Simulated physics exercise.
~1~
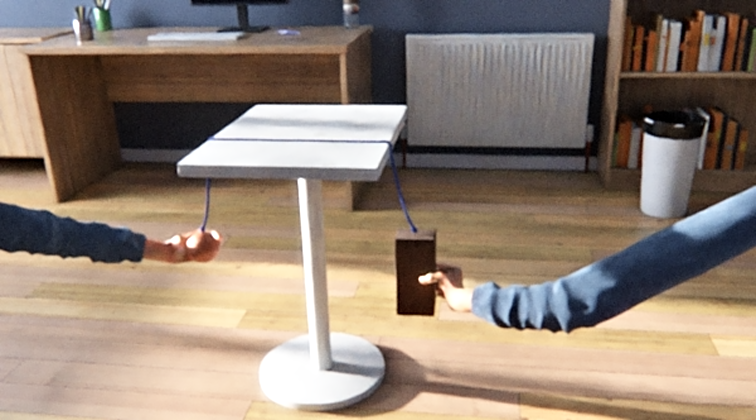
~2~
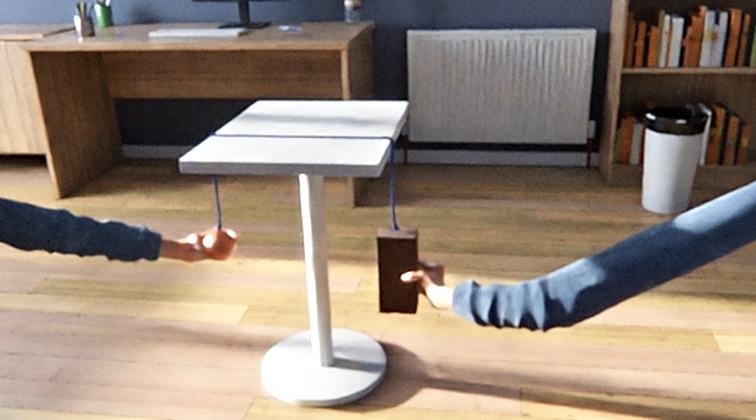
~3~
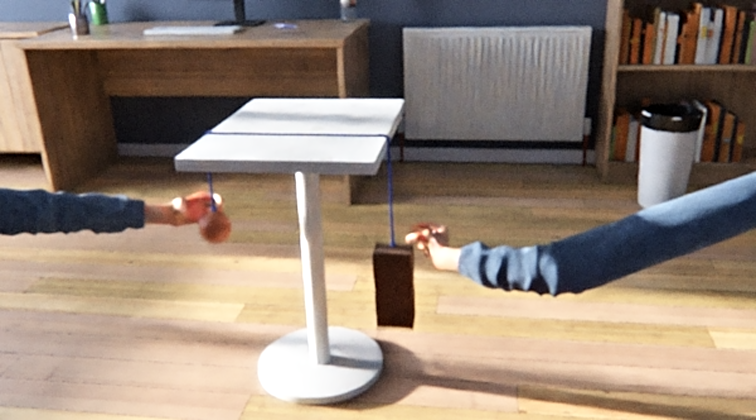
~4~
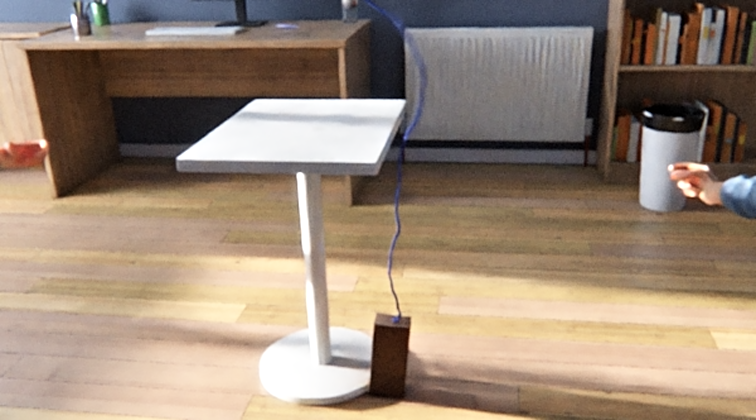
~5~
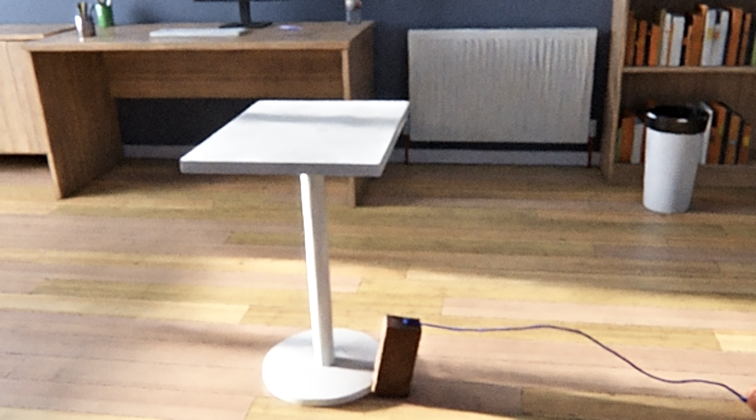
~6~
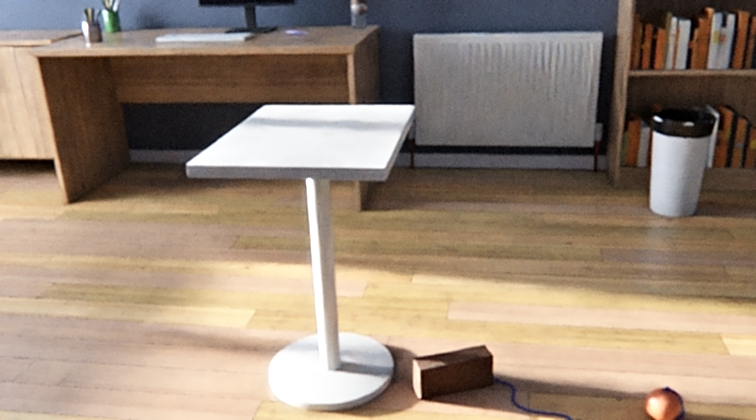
The clip shows two hands holding an orange ball and a brown brick tied to a blue cord across a small white table. They let go, the brick drops to the floor, the cord runs off to the right, and the brick tips over with the ball beside it on the floor.
